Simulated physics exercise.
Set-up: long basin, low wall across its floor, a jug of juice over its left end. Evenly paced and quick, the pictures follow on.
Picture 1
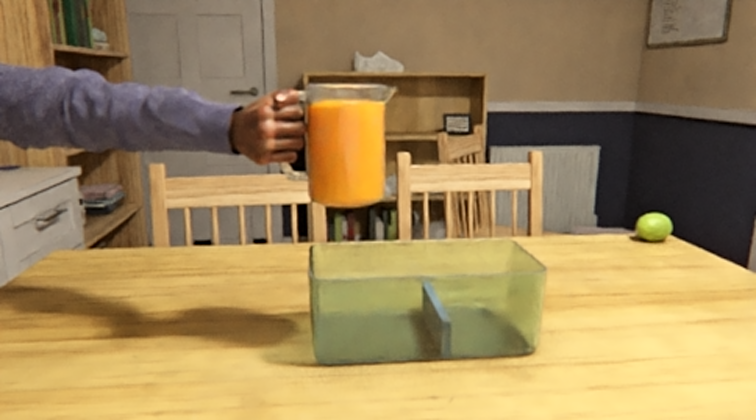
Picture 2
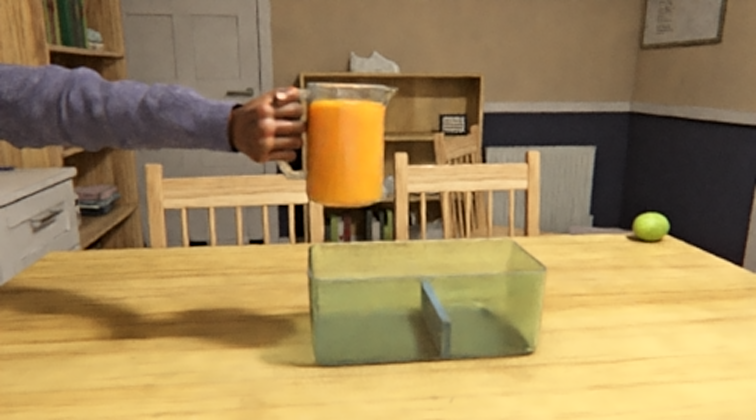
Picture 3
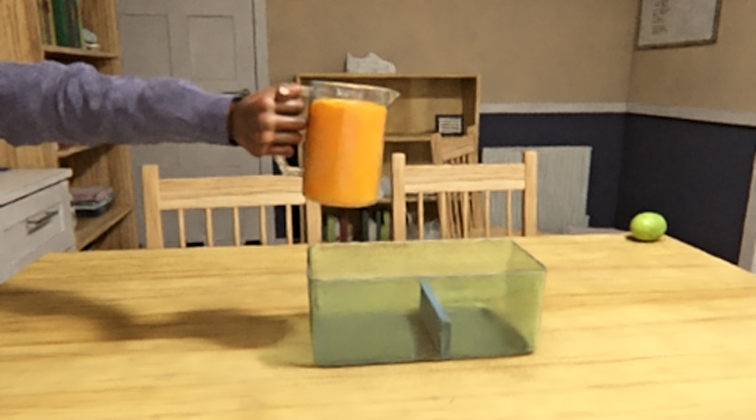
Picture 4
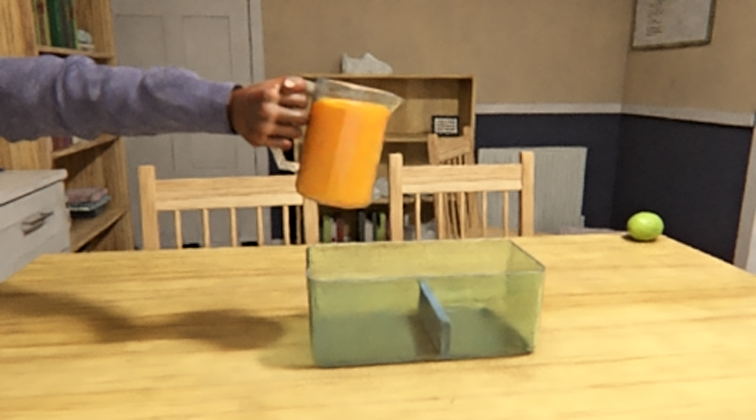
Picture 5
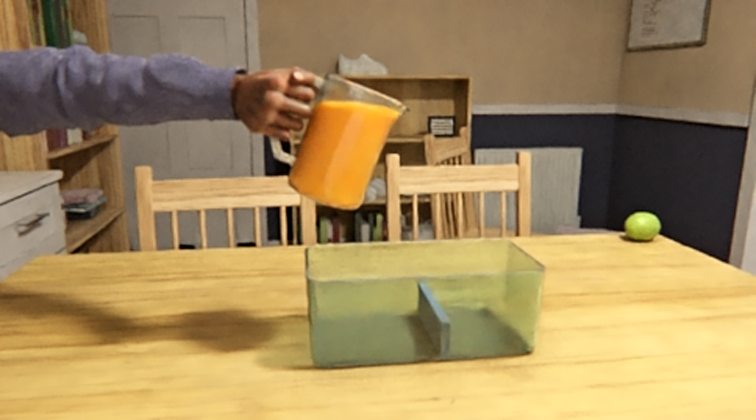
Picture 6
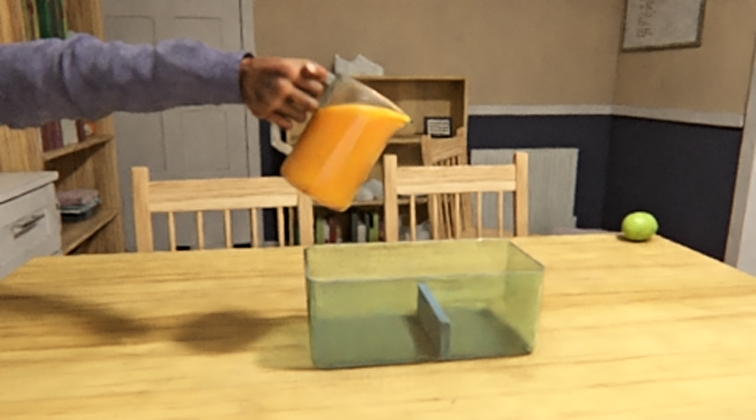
A hand holds a jug of orange juice above a divided basin and tilts it rightward.
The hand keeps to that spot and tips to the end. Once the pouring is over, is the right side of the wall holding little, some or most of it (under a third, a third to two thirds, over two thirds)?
It holds most.
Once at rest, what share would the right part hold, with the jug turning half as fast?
Close to 90 out of every hundred.
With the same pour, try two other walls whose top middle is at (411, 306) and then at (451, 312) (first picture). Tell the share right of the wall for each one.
You'd get roughly 90 per cent the first time and roughly 60 per cent the second.
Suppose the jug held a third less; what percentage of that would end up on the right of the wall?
Some 90 parts in a hundred.
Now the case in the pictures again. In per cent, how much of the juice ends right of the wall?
Close to 90 per cent.
A moment on, the tilt is 91° and 71 per cent is still to pour, 0 is left of the wall and 8 right of it.
Next, the tilt is 102° and 30 per cent is still to pour, 2 is left of the wall and 46 right of it.
Then the tilt is 102° and 9 per cent is still to pour, 3 is left of the wall and 79 right of it.
Later the tilt is 102° and 2 per cent is still to pour, 5 is left of the wall and 90 right of it.
At rest 7 per cent lies left of the wall, 91 right of it and 2 outside.
